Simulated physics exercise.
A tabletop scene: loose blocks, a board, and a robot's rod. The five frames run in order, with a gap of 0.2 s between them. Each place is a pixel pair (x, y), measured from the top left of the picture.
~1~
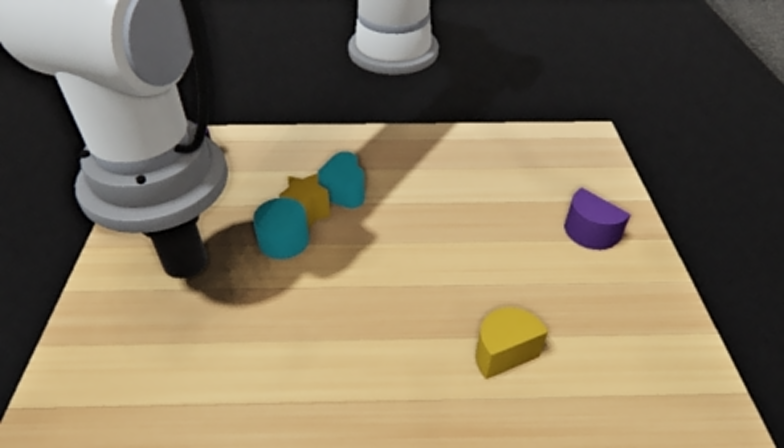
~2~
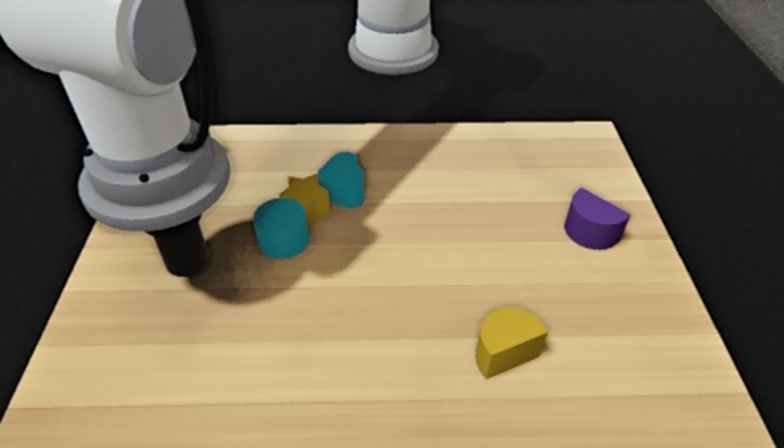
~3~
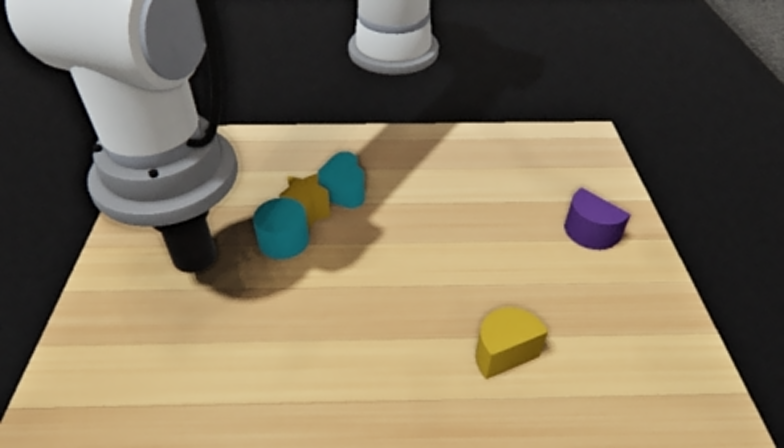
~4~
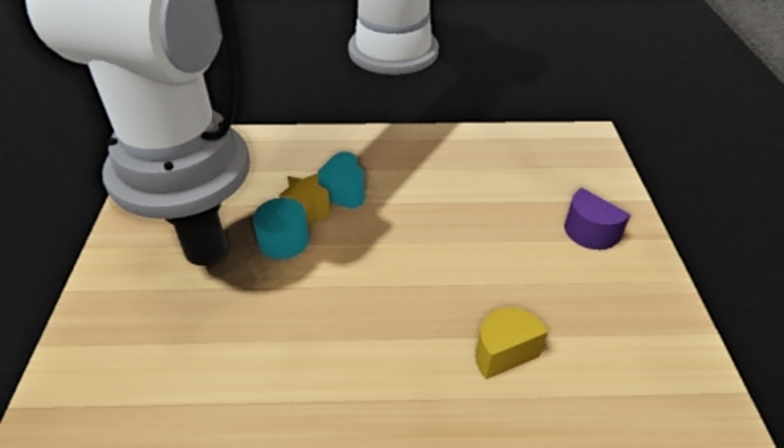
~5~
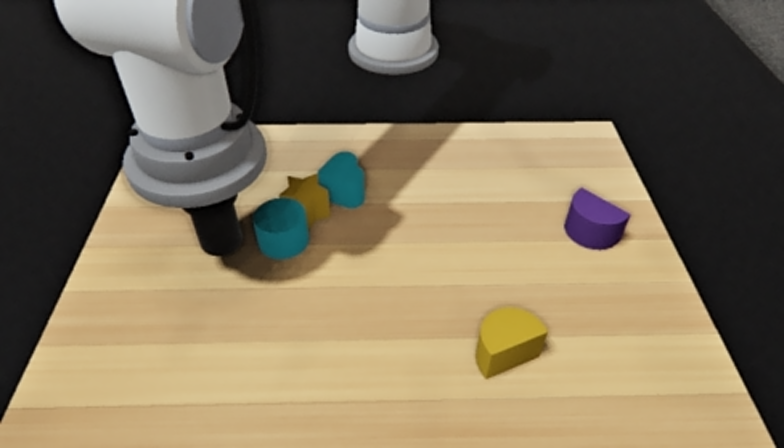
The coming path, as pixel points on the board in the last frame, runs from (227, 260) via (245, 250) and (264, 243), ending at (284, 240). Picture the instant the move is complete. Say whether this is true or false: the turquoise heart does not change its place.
This is false.
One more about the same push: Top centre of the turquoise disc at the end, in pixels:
It will likely be found at (326, 207).
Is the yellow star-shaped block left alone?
No.
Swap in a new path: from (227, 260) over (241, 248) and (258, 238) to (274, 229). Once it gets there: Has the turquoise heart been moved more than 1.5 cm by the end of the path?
My answer is no.
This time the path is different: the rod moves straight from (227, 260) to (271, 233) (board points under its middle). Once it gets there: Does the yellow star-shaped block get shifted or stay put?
That block moves.
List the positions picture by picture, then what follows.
In the first picture, rod tip (186, 264); block tops, turquoise disc (279, 214); yellow star-shaped block (303, 187); turquoise heart (343, 167).
In the second picture, rod (188, 263); blocks unchanged.
In the third picture, rod (195, 259); blocks unchanged.
In the fourth picture, rod (207, 252); blocks unchanged.
In the fifth picture, rod (222, 243); turquoise disc (279, 214); yellow star-shaped block (303, 187); turquoise heart (343, 167).
The first path, step by step. Halfway along, rod (251, 229); turquoise disc (295, 210); yellow star-shaped block (308, 182), turned 15° anticlockwise.
At the end, rod (281, 223); turquoise disc (326, 207); yellow star-shaped block (316, 180), turned 45° anticlockwise; turquoise heart (348, 161).
